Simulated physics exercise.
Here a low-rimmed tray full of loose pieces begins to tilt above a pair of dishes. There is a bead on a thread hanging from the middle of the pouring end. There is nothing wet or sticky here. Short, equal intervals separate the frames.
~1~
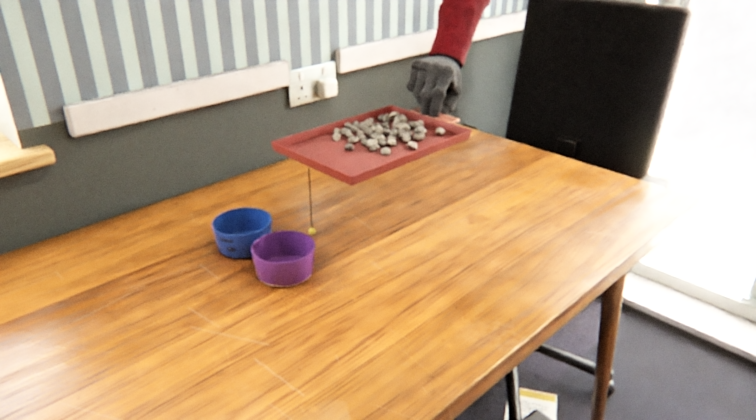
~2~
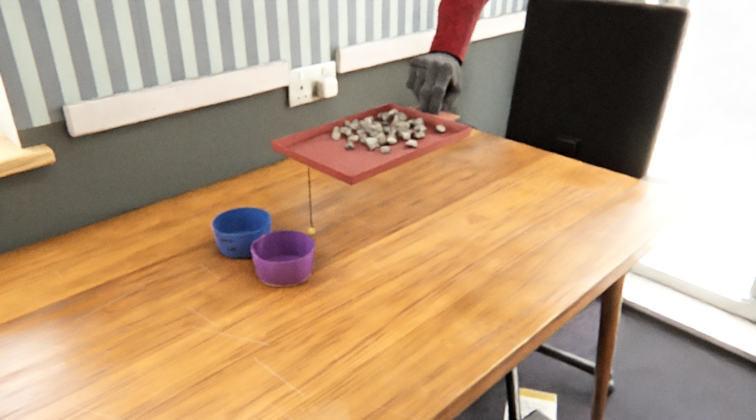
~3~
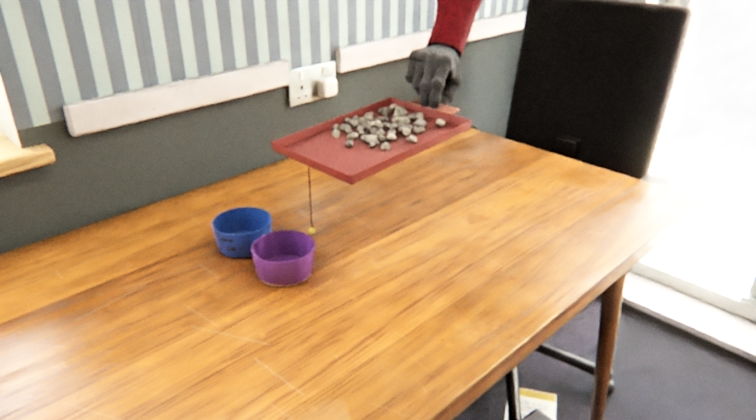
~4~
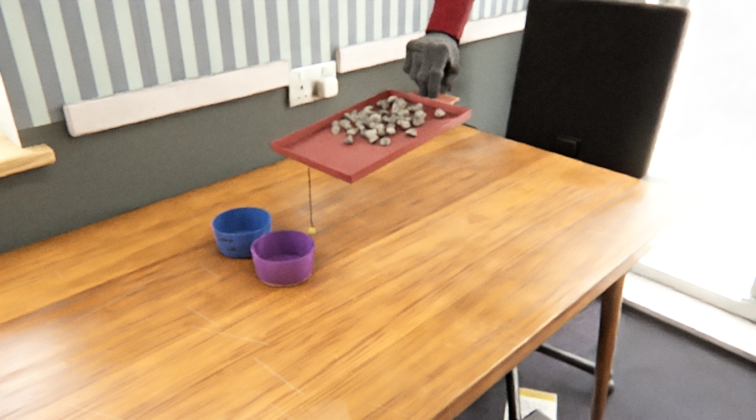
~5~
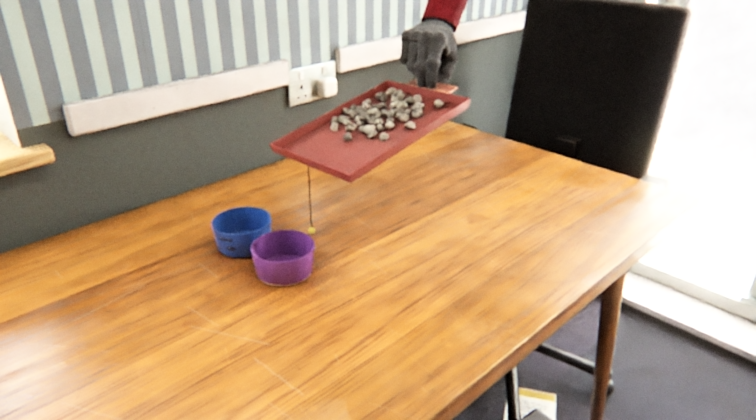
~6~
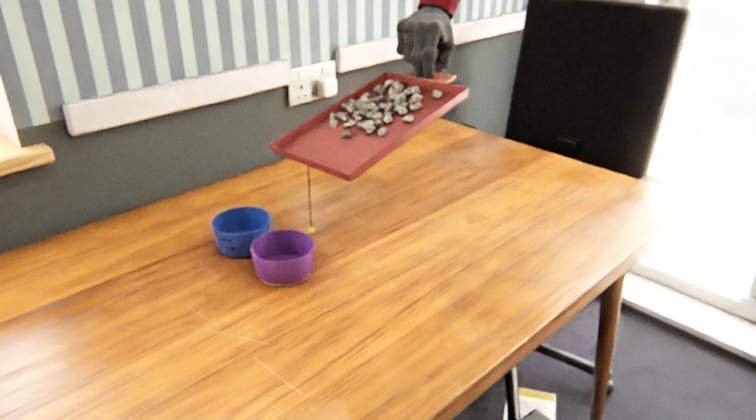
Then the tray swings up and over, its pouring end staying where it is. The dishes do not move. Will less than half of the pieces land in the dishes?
No, most of them land there.
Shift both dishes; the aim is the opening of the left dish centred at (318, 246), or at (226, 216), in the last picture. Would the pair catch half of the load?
Short of half, then the bulk of it.
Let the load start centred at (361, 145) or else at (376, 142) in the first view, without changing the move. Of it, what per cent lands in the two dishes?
It would be roughly 70 per cent for the first and roughly 70 per cent for the second.
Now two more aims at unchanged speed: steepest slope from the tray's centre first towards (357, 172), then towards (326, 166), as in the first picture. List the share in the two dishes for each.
I'd say some 0 in a hundred at first, then 40 in a hundred.
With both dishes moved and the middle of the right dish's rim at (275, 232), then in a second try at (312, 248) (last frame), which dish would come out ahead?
First try, the one on the right; second try, the one on the left.
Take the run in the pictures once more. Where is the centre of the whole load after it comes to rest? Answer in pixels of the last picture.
I'd mark it at roughly (277, 260).
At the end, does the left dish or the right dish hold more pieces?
The fuller one is the right side.
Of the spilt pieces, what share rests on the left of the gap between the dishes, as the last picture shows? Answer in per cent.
It comes to about 40 percent.
Soon, tray tipped steeply; most on the tray; a stray few in the left dish; a small part in the air.
A while on, tray tipped right over; about a third on the tray; about a quarter in the right dish; a small part in the left dish; a small part outside both; a small part in the air.
Towards the end, tray tipped past a quarter turn; about half in the right dish; a small part in the left dish; about a third outside both.
Finally, tray tipped past a quarter turn; about half in the right dish; a small part in the left dish; about a third outside both.
